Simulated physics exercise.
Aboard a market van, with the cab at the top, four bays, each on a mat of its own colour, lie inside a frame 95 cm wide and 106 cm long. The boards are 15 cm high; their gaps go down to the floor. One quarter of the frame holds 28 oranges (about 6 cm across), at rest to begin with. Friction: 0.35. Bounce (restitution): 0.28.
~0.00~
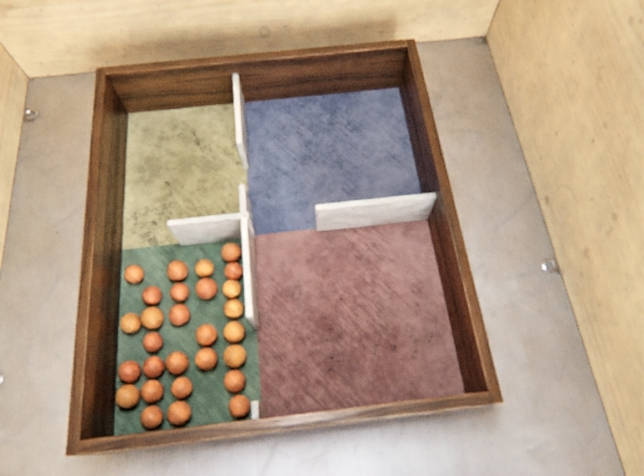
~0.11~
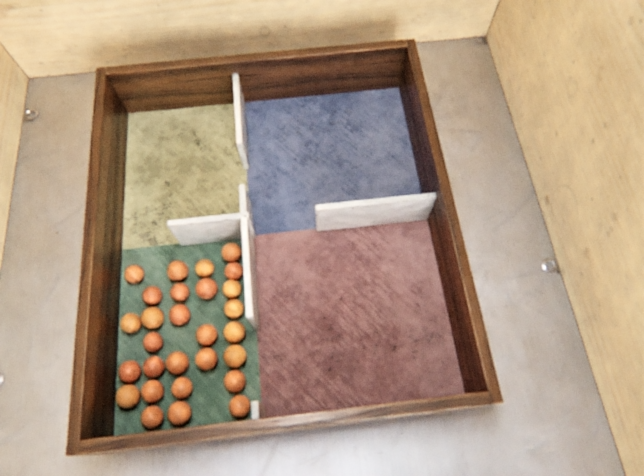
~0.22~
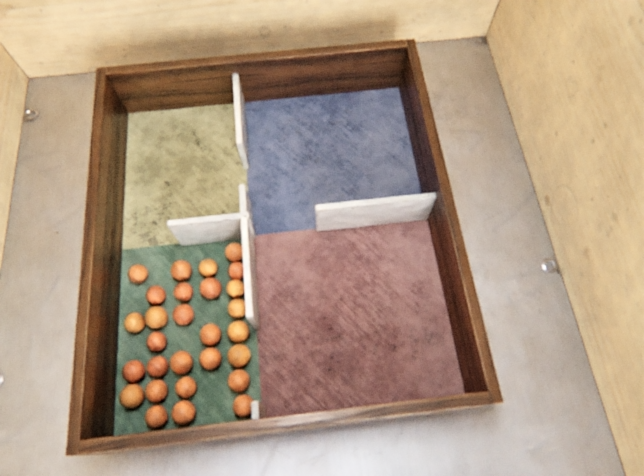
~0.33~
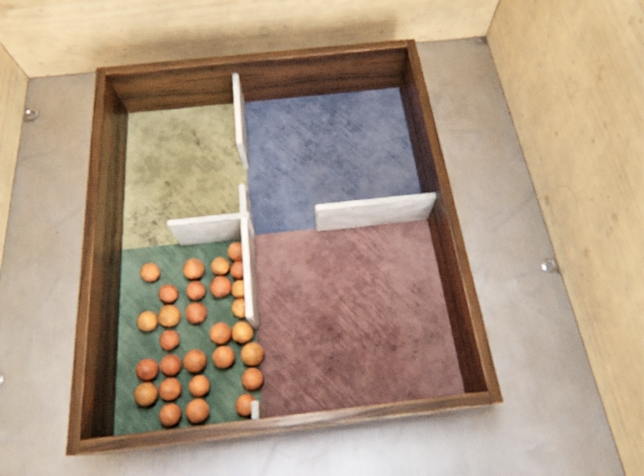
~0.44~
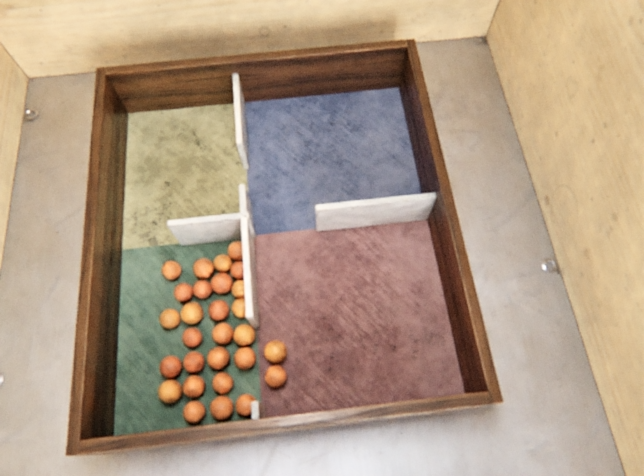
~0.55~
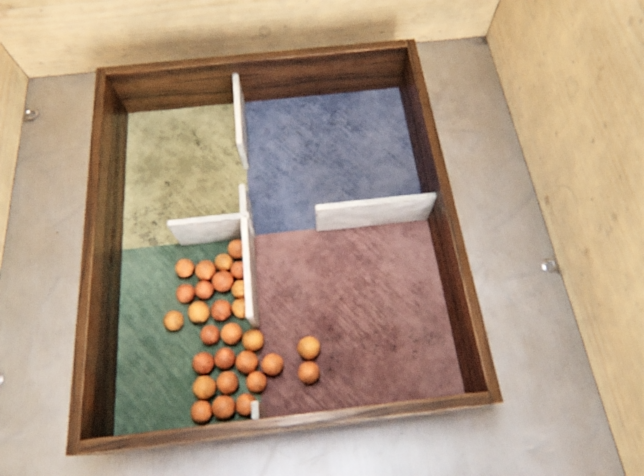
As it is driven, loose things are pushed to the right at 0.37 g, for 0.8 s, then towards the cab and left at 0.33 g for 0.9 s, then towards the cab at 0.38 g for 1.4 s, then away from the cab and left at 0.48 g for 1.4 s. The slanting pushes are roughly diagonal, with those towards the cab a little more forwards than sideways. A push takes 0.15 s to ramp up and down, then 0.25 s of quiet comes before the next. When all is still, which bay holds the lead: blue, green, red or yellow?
It is the green one.
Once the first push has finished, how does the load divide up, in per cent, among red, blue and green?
You'd see red holding 40, blue holding 0 and green holding 60 per cent.
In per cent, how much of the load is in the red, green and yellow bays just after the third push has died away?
The load sits as red 0 per cent, green 10 per cent and yellow 50 per cent.
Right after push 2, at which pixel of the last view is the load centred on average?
Average position: About (209, 236).
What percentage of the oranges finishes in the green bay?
Around 90 % of them.
After push 1 (1.04 s), 11 in the red bay and 17 in the green bay.
After push 2 (2.19 s), 7 in the red bay, 4 in the blue bay, 10 in the green bay and 7 in the yellow bay.
After push 3 (3.84 s), 1 in the red bay, 10 in the blue bay, 4 in the green bay and 13 in the yellow bay.
After push 4 (5.49 s), 2 in the red bay, 23 in the green bay and 3 in the yellow bay.
Outcome (at 6.40 s), 2 in the red bay, 24 in the green bay and 2 in the yellow bay.
